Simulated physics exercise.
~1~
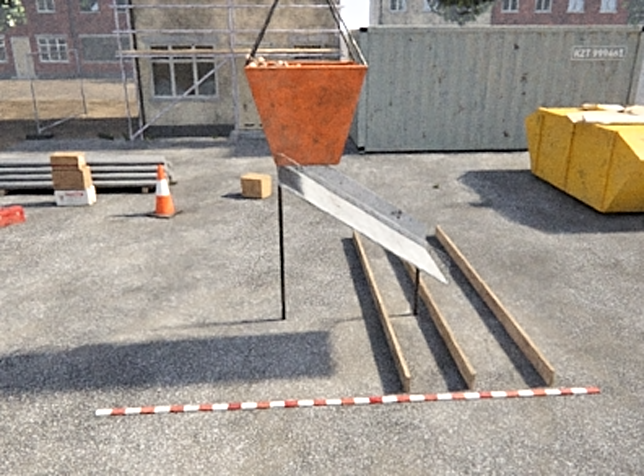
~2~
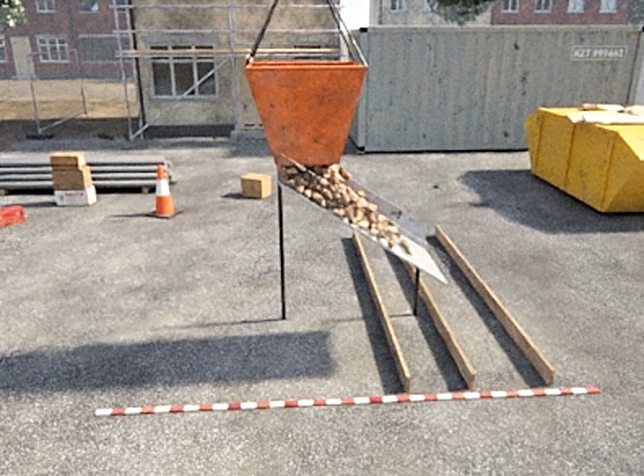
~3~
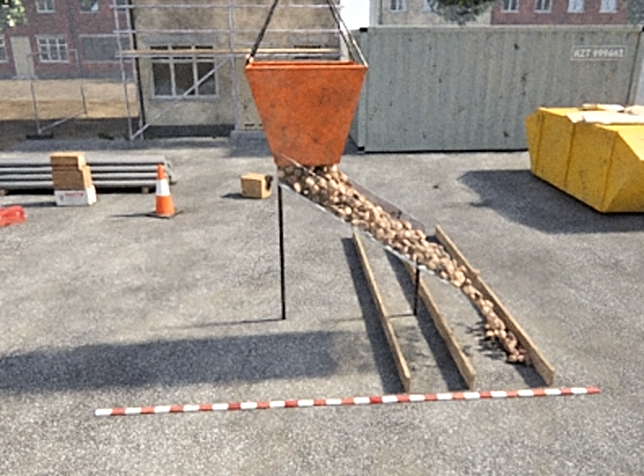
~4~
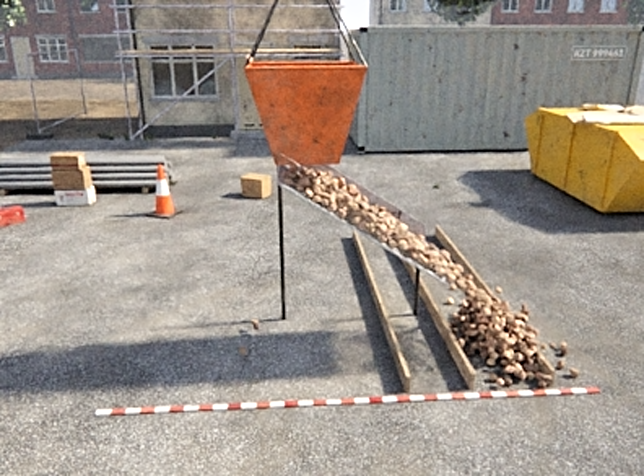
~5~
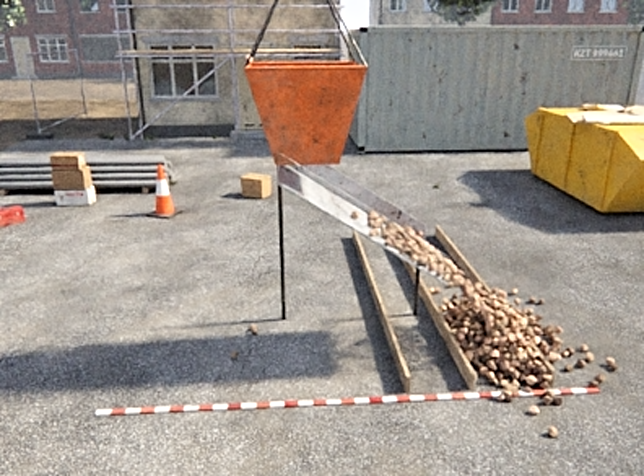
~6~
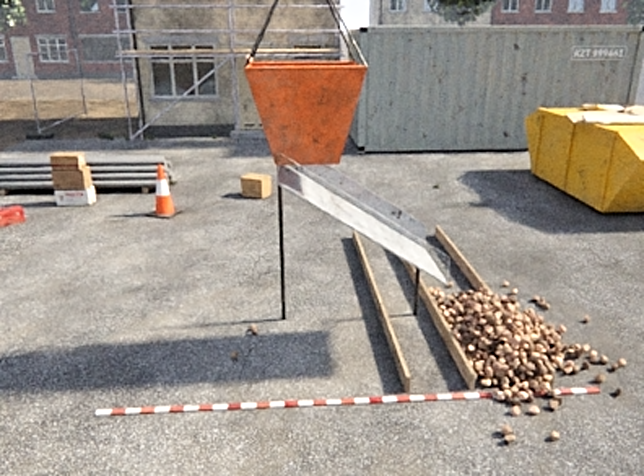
Brown stones dropped from an orange hopper onto a fixed sloping steel chute, slid down to the right and piled up between and beyond the wooden planks, ending mostly in the right bay with some scattered farther right and the chute empty.
